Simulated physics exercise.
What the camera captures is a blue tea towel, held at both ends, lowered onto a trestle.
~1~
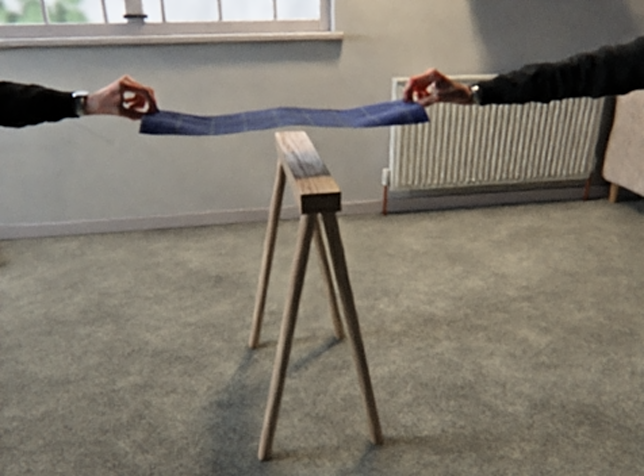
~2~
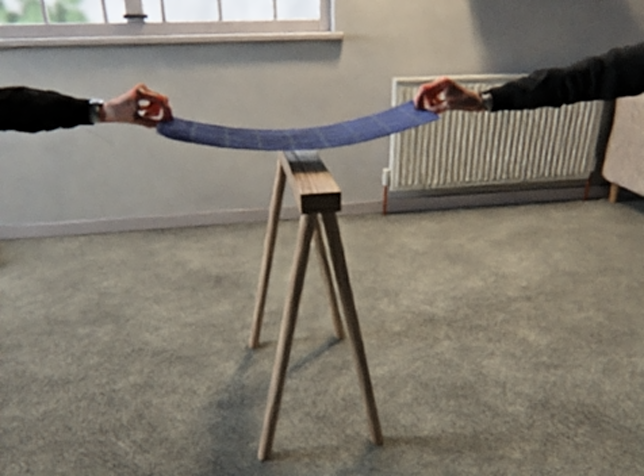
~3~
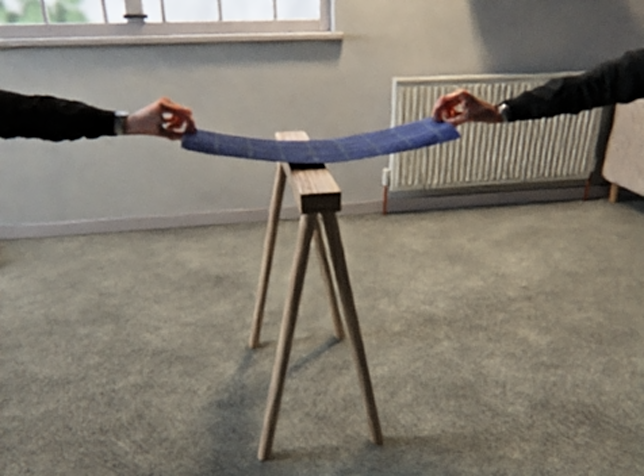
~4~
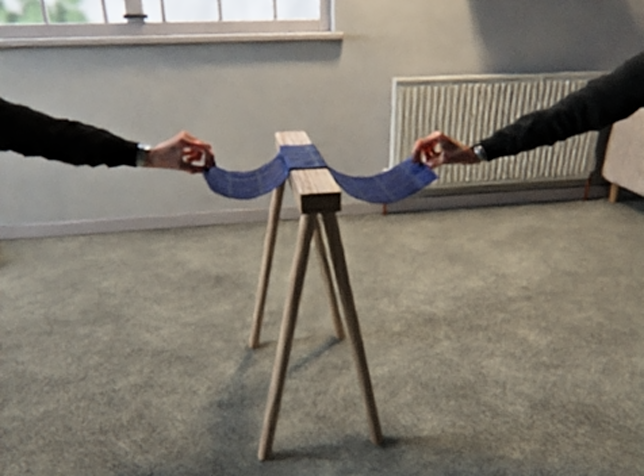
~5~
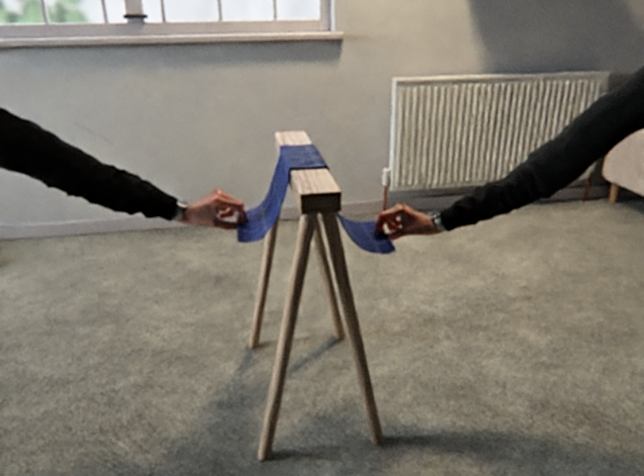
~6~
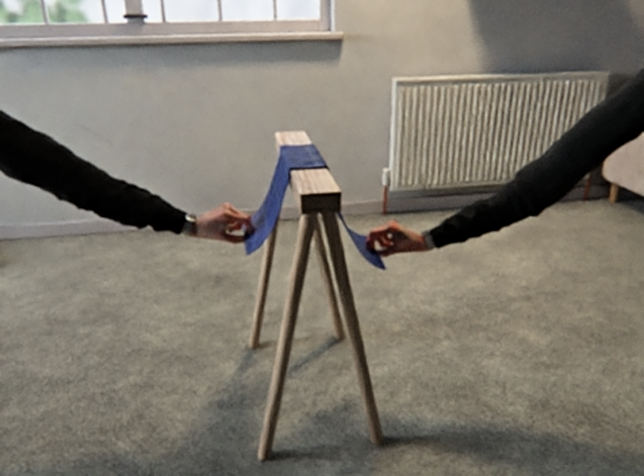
In a carpeted room with a window and a radiator, two hands stretch a blue cloth above a wooden trestle. The hands lower it until its middle rests across the top beam, then move down and inward, leaving the cloth draped with an end held on each side.
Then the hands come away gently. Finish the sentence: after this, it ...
After this, it remains in place.
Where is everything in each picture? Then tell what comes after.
Left end (145, 134); right end (425, 123); top of the trestle (321, 198), in the first frame.
Left end (162, 135); right end (436, 120), in the second frame.
Left end (186, 149); right end (456, 139); top of the trestle (321, 198), in the third frame.
Left end (207, 184); right end (435, 181), in the fourth frame.
Left end (243, 243); right end (392, 252), in the fifth frame.
Left end (251, 253); right end (382, 269); both sides about alike, in the sixth frame.
Then, 0.54 s after the last picture, tea towel hanging on both sides, left end near (311, 241), right end near (299, 273).
Then, 1.22 s after the last picture, tea towel hanging on both sides, left end near (302, 245), right end near (326, 274).
At rest, tea towel hanging on both sides, left end near (290, 247), right end near (322, 274). The blue tea towel stays on top.
